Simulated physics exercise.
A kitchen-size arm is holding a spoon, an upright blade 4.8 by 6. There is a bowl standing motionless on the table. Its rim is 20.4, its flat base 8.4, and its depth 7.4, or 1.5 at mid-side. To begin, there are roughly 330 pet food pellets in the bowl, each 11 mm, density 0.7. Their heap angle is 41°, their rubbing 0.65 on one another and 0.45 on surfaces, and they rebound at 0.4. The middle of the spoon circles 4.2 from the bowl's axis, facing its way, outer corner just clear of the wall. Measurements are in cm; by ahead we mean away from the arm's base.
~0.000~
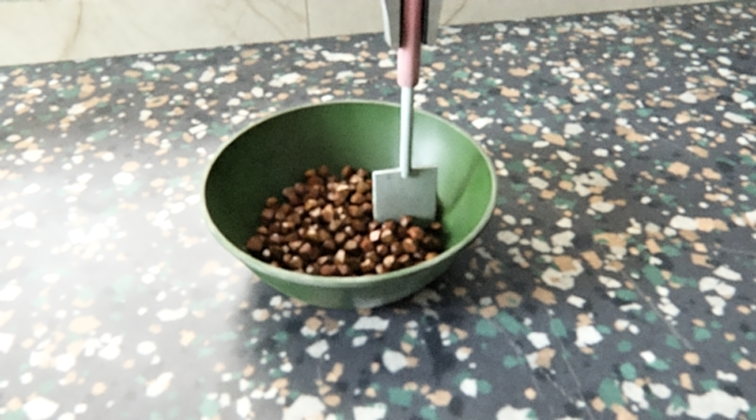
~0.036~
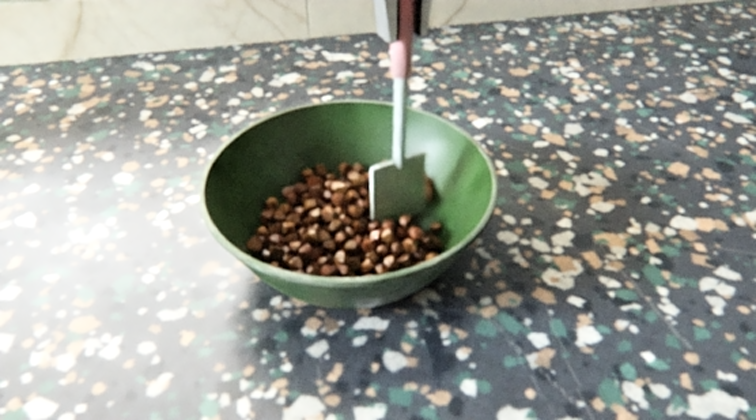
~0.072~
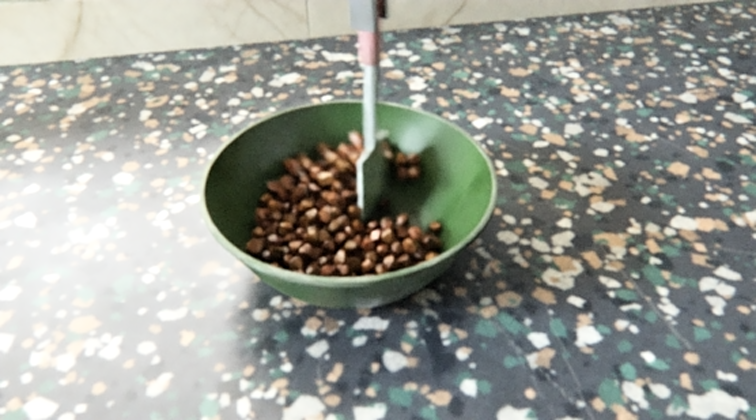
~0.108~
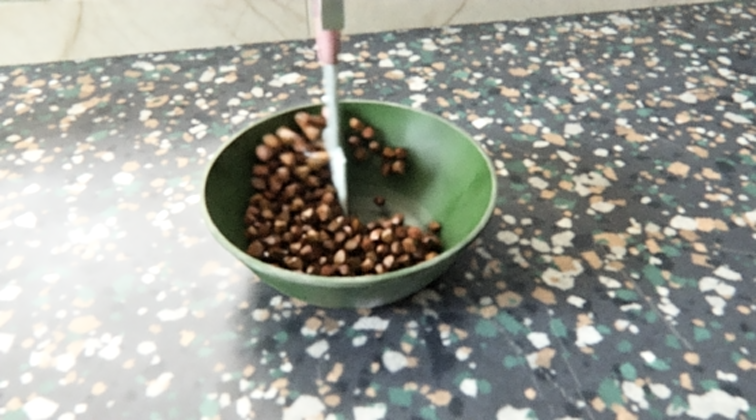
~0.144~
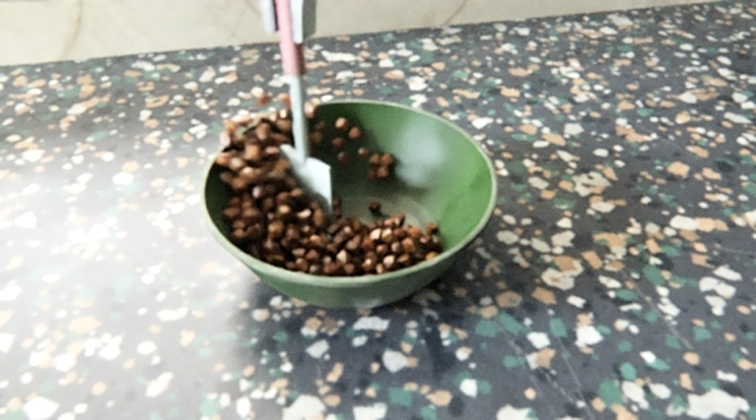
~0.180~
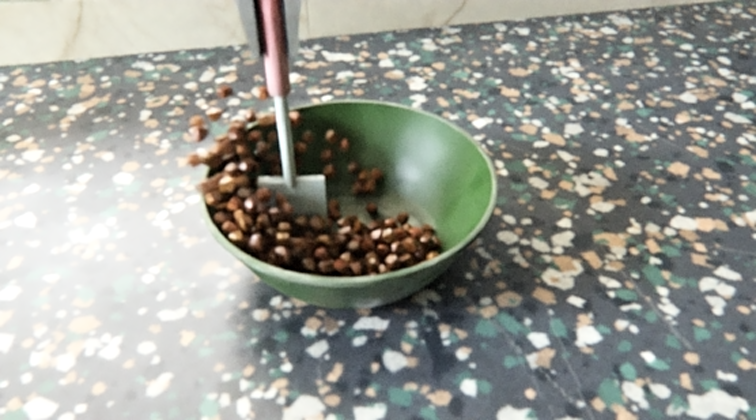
The clip shows a pale spatula-like tool with a pinkish handle sweeping leftward through brown pellets in a green bowl on a speckled countertop, piling them against the left side as several rise above the rim.
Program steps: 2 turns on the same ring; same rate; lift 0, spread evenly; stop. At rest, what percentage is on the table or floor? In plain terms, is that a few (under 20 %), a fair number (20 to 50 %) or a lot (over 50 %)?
A fair number, 20 to 50 %.
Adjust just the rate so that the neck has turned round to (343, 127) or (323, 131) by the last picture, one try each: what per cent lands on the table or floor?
About 5 % for one try and about 5 % for the other, in order.
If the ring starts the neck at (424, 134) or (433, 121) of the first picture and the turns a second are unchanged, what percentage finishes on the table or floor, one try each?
Some 25 and 0 per cent.
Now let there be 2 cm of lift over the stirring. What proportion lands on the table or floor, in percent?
Near 20 in a hundred.
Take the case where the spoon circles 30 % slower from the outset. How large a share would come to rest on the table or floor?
In that case, close to 5 in a hundred.
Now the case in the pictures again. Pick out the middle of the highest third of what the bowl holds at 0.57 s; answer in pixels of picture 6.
Centre, approx.: (286, 246).
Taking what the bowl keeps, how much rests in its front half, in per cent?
Around 40 percent of it.
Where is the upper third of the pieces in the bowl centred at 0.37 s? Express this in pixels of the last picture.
The upper third is centred close to (436, 159).
By 0.37 s, 23° round, highest piece 11 above the table; 261 in the bowl, 30 on the table or floor, 38 in flight or on the tool.
By 0.57 s, 233° round, highest piece 8 above the table; 233 in the bowl, 87 on the table or floor, 9 in flight or on the tool.
By 0.87 s, 0° round, highest piece 7 above the table; 220 in the bowl, 109 on the table or floor.
By 1.57 s, 0° round, highest piece 6 above the table; 220 in the bowl, 109 on the table or floor.
Final count, 220 in the bowl, 109 on the table or floor. That is 33 % on the table or floor.
